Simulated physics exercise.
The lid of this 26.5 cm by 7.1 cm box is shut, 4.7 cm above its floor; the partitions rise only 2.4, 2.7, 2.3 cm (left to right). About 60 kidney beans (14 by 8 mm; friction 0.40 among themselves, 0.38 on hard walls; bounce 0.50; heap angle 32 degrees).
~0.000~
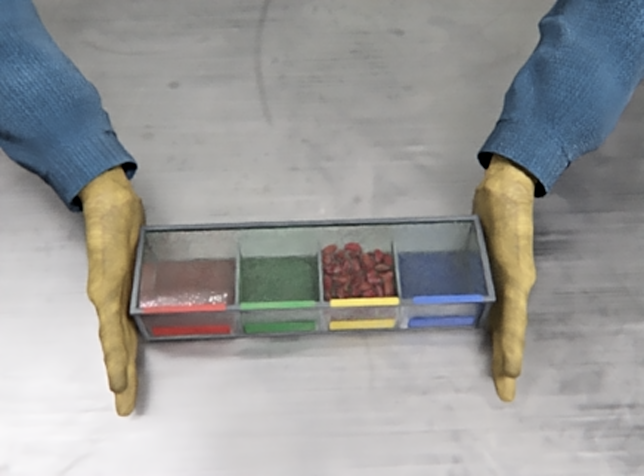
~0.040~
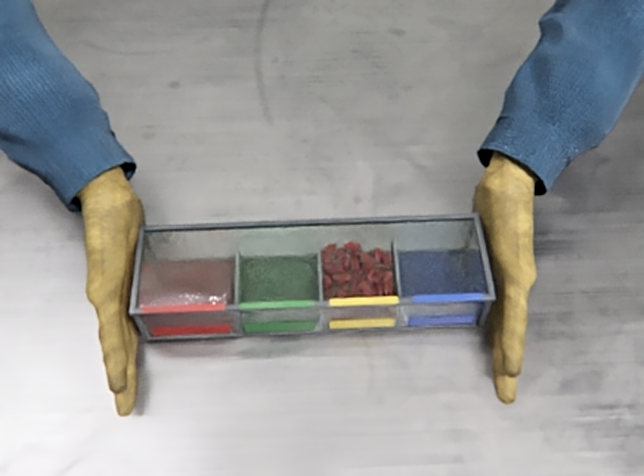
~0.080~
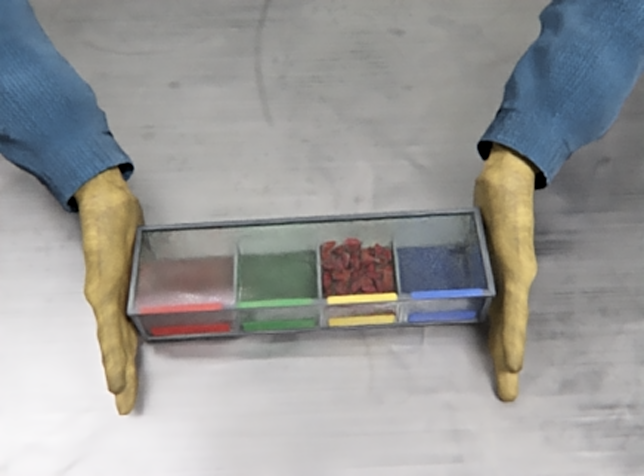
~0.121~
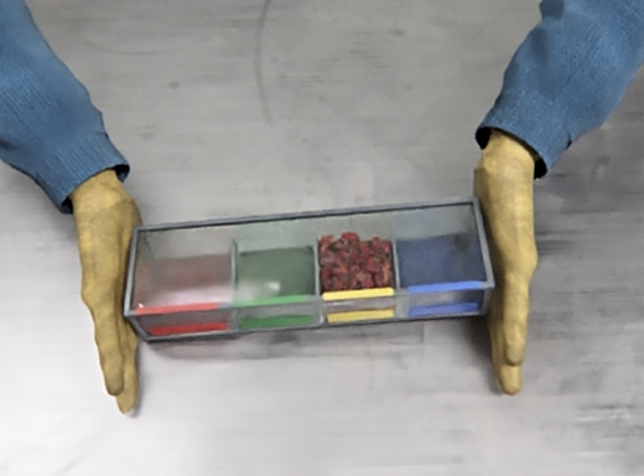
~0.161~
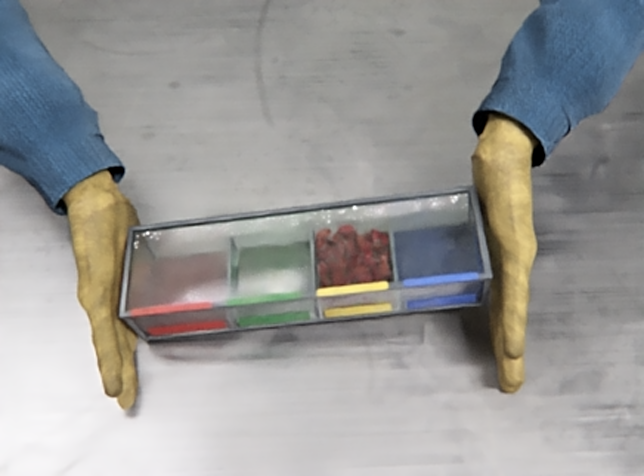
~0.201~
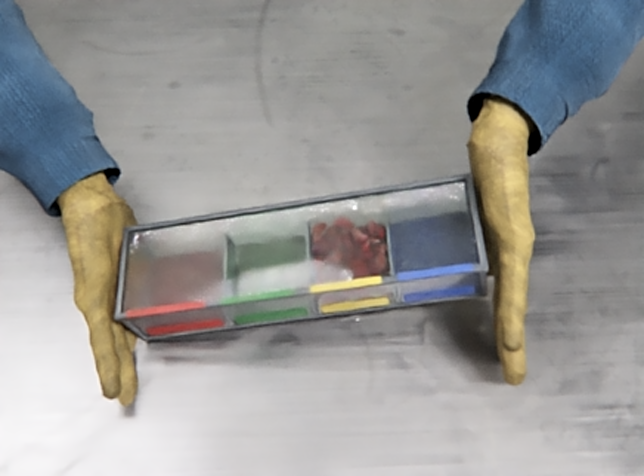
Two hands holding a closed clear box of red, green, yellow and blue marked compartments, raising its right end into a slight tilt.
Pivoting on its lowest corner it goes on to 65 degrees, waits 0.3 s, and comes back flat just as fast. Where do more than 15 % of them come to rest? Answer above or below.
Red compartment: Below; blue compartment: Below; green compartment: Below; yellow compartment: Above.
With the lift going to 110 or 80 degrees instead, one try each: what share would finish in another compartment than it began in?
Some 100 and 50 per cent.
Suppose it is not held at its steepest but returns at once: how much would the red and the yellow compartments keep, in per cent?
In that case red 10; yellow 75.
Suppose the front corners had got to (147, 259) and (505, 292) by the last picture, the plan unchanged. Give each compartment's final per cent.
Red 0, blue 25, green 0, yellow 75.
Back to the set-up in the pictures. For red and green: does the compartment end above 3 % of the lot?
Red yes; green yes.
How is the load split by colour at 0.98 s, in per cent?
Red 5; blue 0; green 10; yellow 90.
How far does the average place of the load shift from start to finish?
Some 2.5 cm.
After 0.98 s, tilt 65 degrees; red 5 %, green 10 %, yellow 90 %.
After 1.50 s, tilt 35 degrees; red 5 %, green 10 %, yellow 85 %.
After 2.09 s, tilt 0 degrees; red 5 %, green 10 %, yellow 85 %.
By 2.5 s all is still; red 5 %, blue 0 %, green 10 %, yellow 85 %.
